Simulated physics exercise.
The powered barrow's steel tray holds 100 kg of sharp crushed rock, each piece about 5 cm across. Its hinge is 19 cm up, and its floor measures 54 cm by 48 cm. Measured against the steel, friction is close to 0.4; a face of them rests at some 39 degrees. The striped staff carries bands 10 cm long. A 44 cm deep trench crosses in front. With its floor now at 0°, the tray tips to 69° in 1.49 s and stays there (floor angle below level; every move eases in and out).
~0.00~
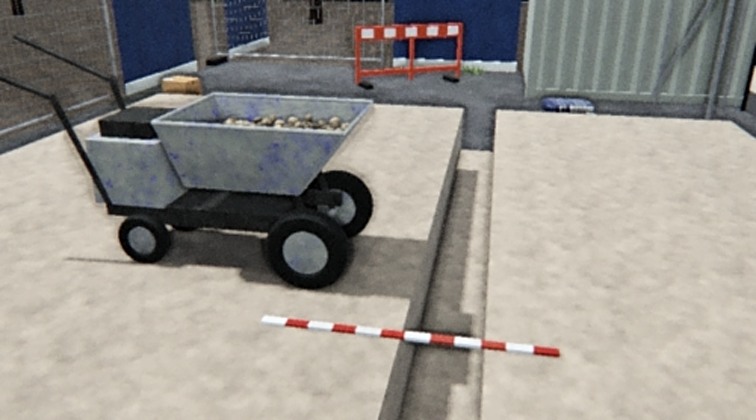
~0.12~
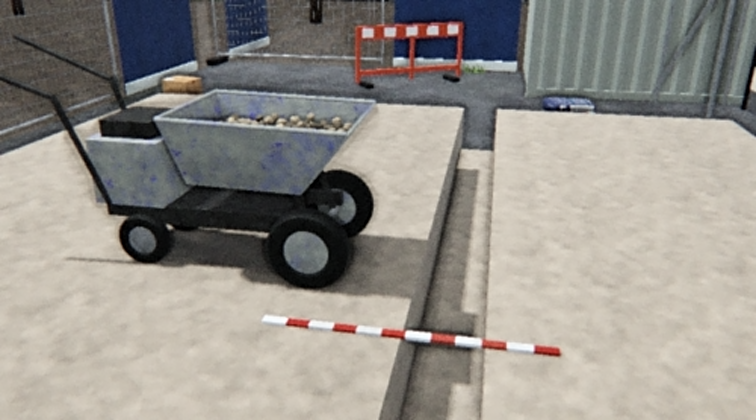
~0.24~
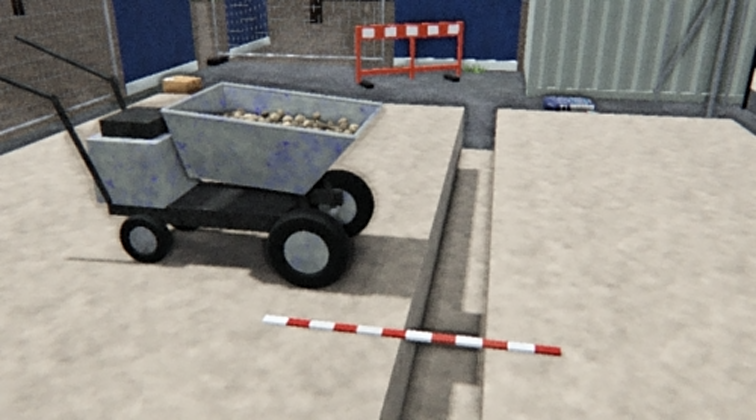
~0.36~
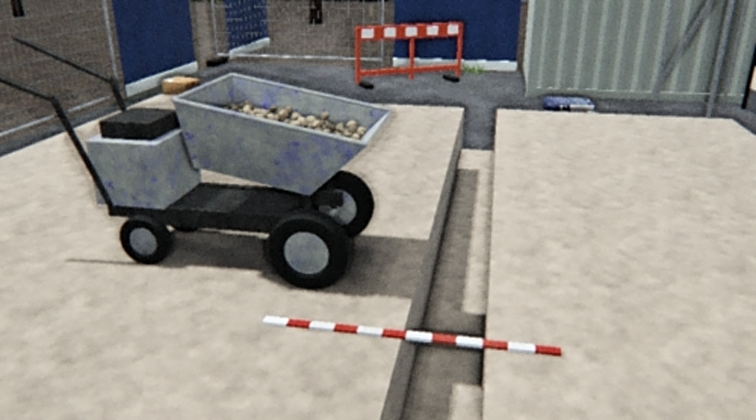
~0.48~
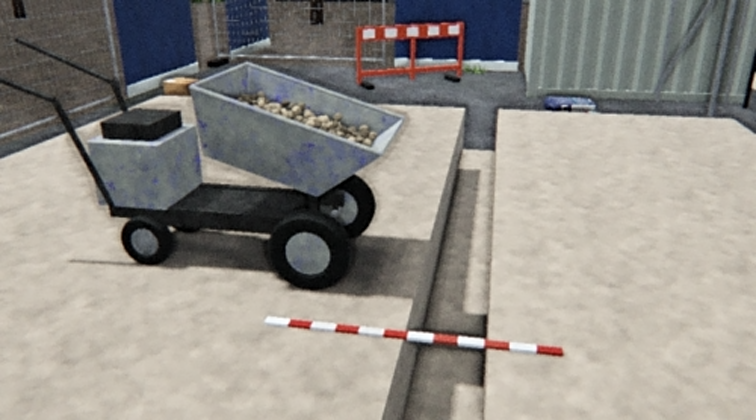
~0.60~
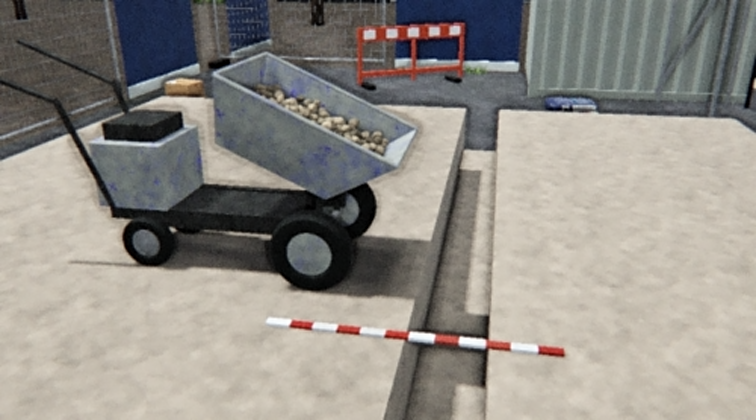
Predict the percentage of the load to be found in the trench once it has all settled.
Roughly 61 percent of the load ends up there.
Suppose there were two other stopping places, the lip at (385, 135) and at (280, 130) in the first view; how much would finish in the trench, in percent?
Roughly 30 percent for the first, and 50 percent for the second.
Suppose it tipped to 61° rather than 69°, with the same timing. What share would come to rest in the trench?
Roughly 25%.
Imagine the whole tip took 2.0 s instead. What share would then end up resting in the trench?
That would give about 65 percent.
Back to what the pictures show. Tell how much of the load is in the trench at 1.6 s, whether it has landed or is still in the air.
Close to 10 per cent at that time.
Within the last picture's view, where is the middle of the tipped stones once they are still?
Around (467, 335).
After 1.1 s the floor is at 58°; 100 % in the tray; the foremost stones are at (420, 199).
After 1.6 s the floor is at 69°; 89 % in the tray, 10 % in the trench, 1 % past the trench; the foremost stones are at (500, 283).
After 1.9 s the floor is at 69°; 59 % in the tray, 31 % in the trench, 10 % past the trench; the foremost stones are at (555, 279).
After 3.9 s the floor is at 69°; 27 % in the tray, 61 % in the trench, 12 % past the trench; the foremost stones are at (565, 277).
